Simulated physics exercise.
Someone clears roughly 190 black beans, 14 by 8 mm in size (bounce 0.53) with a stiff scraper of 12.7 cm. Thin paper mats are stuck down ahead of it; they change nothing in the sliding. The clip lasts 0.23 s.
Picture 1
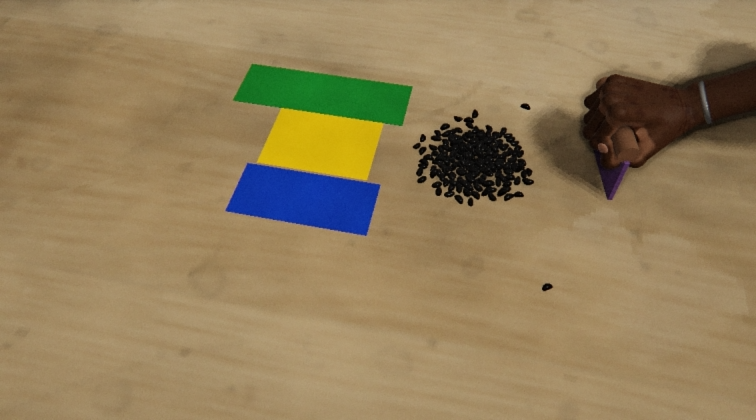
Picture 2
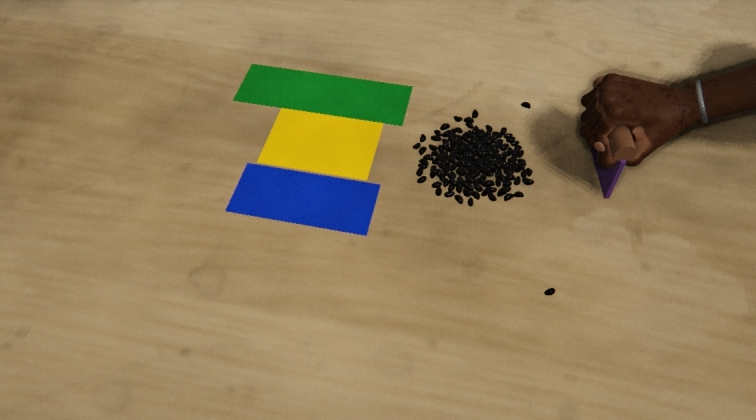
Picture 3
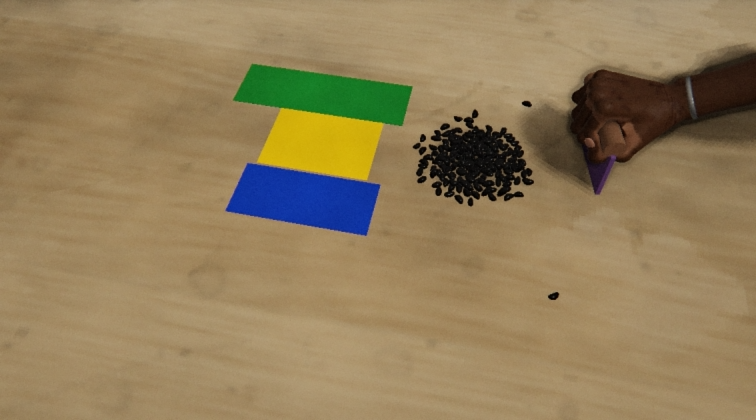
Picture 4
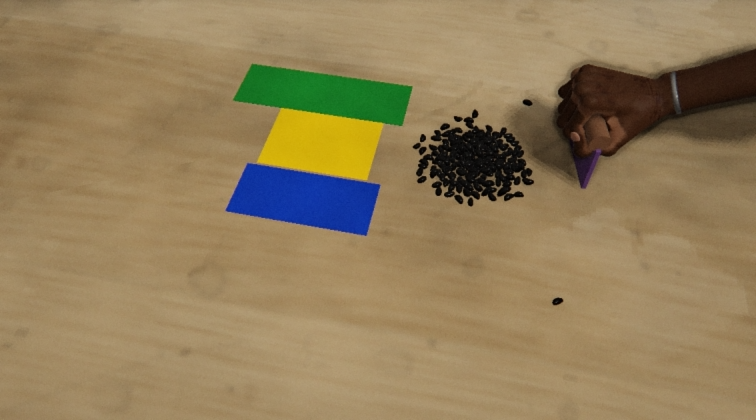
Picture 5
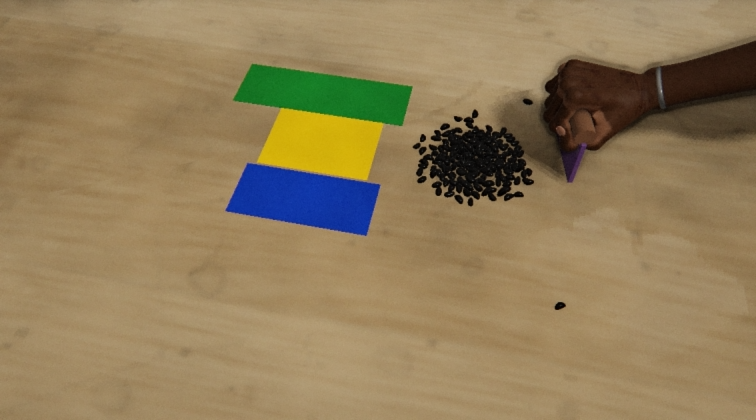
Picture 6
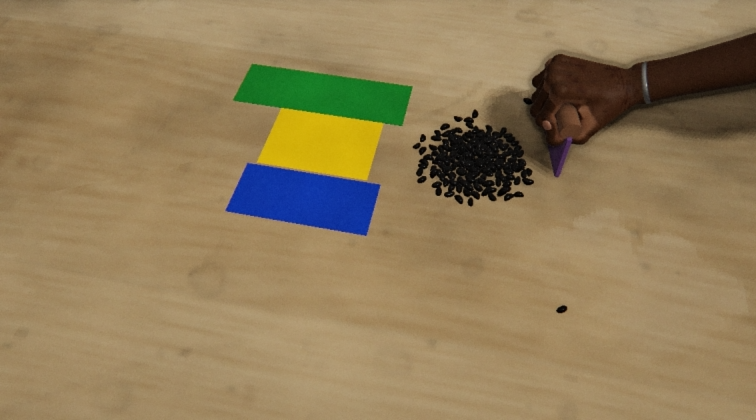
At first, a hand holding a purple scraper rests to the right of a loose pile of black beans, with green, yellow and blue mats on the left. The hand then slides left toward the pile, which stays in place, while a stray bean below shifts slightly down and right.
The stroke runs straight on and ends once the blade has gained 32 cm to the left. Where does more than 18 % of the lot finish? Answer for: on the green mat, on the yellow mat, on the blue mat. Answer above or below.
Green mat: Below, yellow mat: Below, blue mat: Below.
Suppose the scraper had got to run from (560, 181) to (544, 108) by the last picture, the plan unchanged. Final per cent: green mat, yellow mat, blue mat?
Green mat 5, yellow mat 10, blue mat 30.
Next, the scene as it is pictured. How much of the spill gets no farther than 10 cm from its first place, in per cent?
Some 85 per cent.
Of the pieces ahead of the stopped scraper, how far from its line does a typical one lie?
Some 3 cm.
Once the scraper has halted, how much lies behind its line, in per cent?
Some 90 per cent.
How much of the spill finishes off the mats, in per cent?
About 85 per cent.
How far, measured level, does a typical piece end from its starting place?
Some 0 cm.
Then, 0.33 s after the last picture, scraper 20 cm from its start, spill 12 cm wide; off the mats 100 %.
Then, 0.66 s after the last picture, scraper 32 cm from its start, spill 14 cm wide; green mat 10 %, off the mats 85 %.
Then, 0.95 s after the last picture, scraper 34 cm from its start, spill 14 cm wide; yellow mat 5 %, green mat 10 %, off the mats 85 %.
In the end, blue mat 0 %, yellow mat 5 %, green mat 10 %, off the mats 85 %.
